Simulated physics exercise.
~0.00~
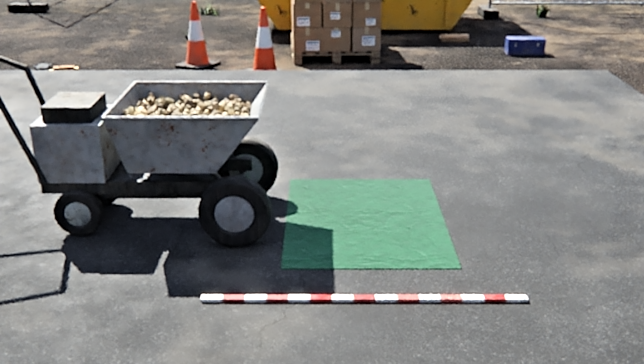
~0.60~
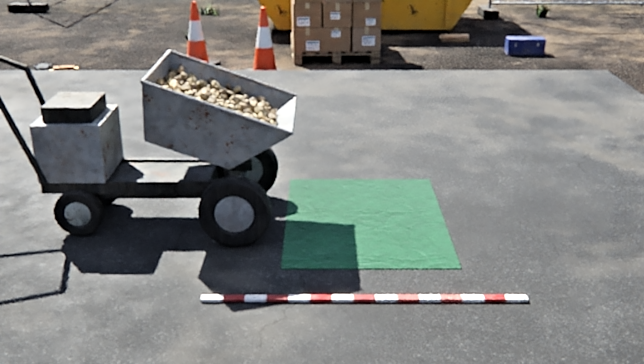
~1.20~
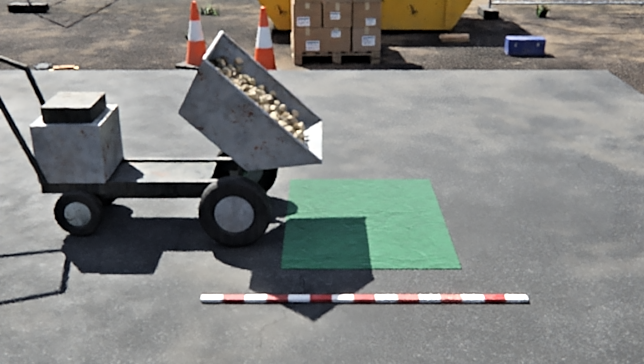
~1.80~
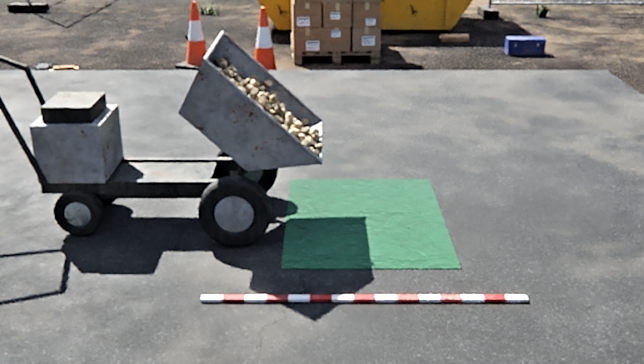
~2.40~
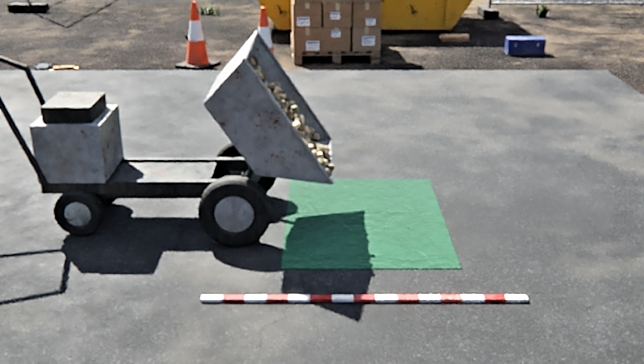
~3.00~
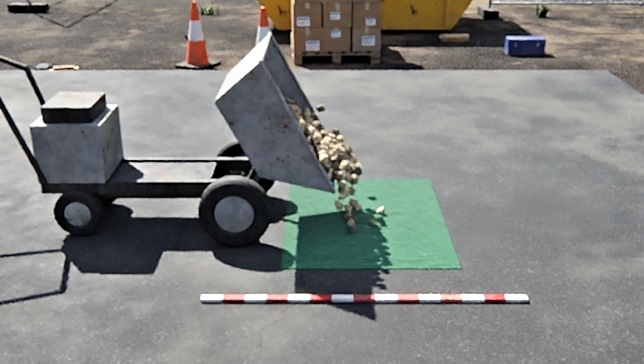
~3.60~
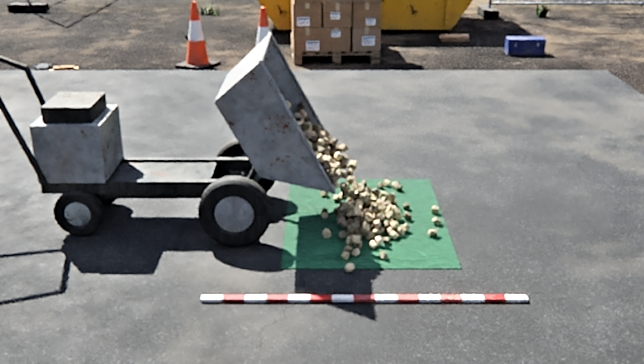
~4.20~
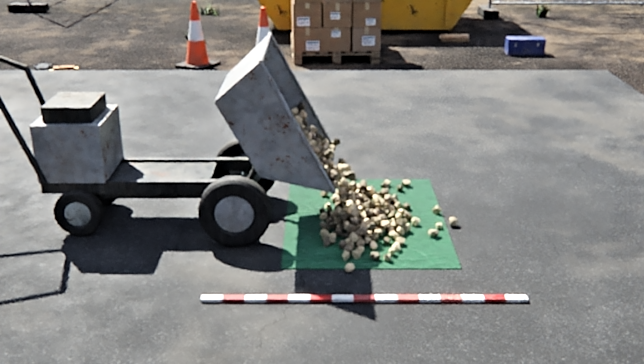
The video shows a grey tray of pale stones on a wheeled barrow tilting to the right, pausing, then tipping more steeply until stones tumble out and form a spread heap on a green sheet, while the tray stays raised with some stones still at its lip.
